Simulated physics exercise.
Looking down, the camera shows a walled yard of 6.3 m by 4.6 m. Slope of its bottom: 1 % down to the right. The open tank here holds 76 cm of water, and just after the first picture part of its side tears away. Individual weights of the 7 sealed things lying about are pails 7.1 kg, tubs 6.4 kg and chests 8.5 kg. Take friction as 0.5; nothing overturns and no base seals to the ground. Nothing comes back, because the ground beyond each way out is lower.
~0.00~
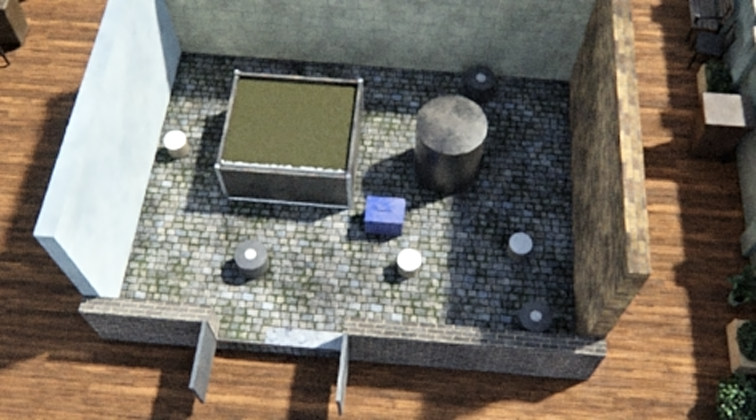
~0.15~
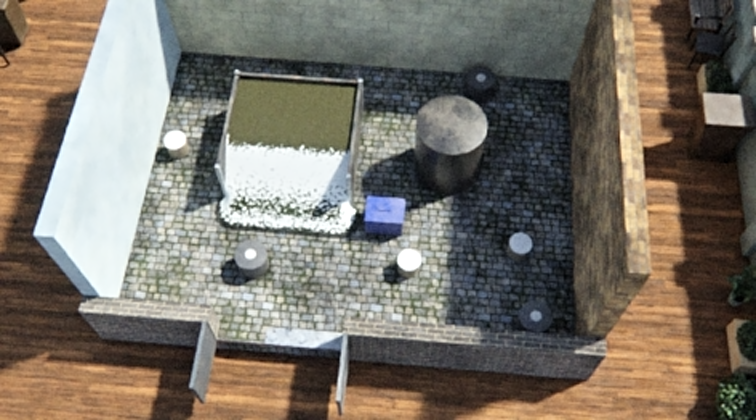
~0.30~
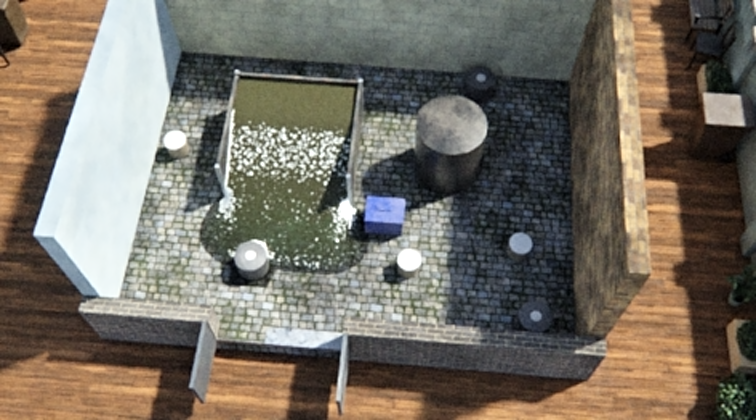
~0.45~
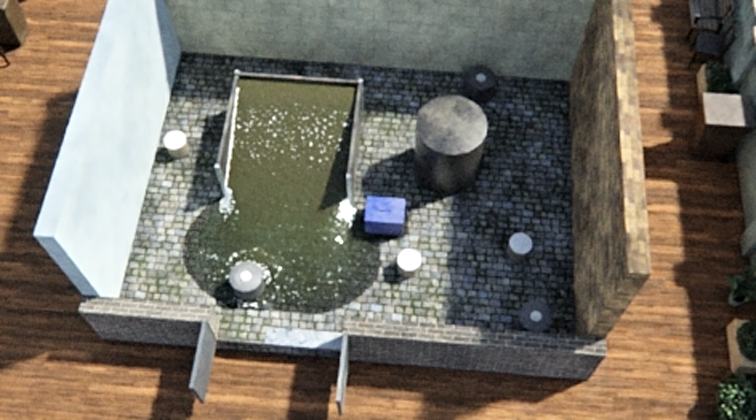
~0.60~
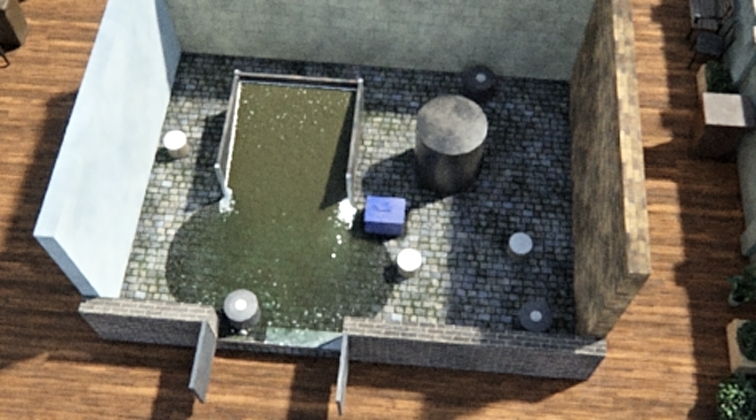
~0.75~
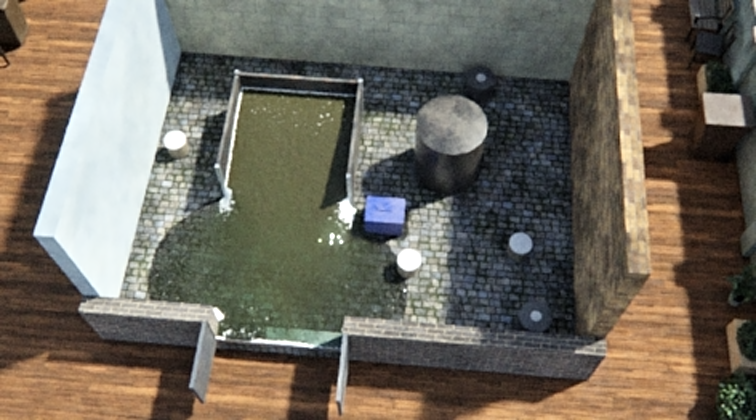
A large open tank of murky green water burst open along its near side in a walled yard, and the water spread across the stone floor, pushing a grey tub toward the front wall.
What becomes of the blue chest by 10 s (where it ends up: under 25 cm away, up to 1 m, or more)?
It ends near its start.
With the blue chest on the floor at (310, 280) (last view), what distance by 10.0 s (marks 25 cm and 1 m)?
It goes a long way.
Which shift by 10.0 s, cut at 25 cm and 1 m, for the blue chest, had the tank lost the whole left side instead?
Result: The blue chest goes a long way.
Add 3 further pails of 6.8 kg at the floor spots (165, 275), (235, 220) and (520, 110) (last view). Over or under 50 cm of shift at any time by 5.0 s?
Beyond it, beyond it, within it.
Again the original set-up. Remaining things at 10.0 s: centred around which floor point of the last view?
The centre is close to (418, 180).
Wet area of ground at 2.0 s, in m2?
About 13 m2.
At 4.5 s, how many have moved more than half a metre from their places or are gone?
I get 3.
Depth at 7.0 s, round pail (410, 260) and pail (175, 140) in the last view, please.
I'd put it at 2 cm and 5 cm respectively.
After 2.0 s the blue chest is near (385, 210), 0.0 m from its start, aground; 1 of 7 are out; 0 afloat.
After 4.5 s the blue chest is near (385, 210), 0.0 m from its start, aground; 1 of 7 are out; 0 afloat.
After 7.0 s the blue chest is near (385, 210), 0.0 m from its start, aground; 1 of 7 are out; 0 afloat.
After 10.0 s the blue chest is near (385, 210), 0.0 m from its start, aground; 1 of 7 are out; 2 afloat.
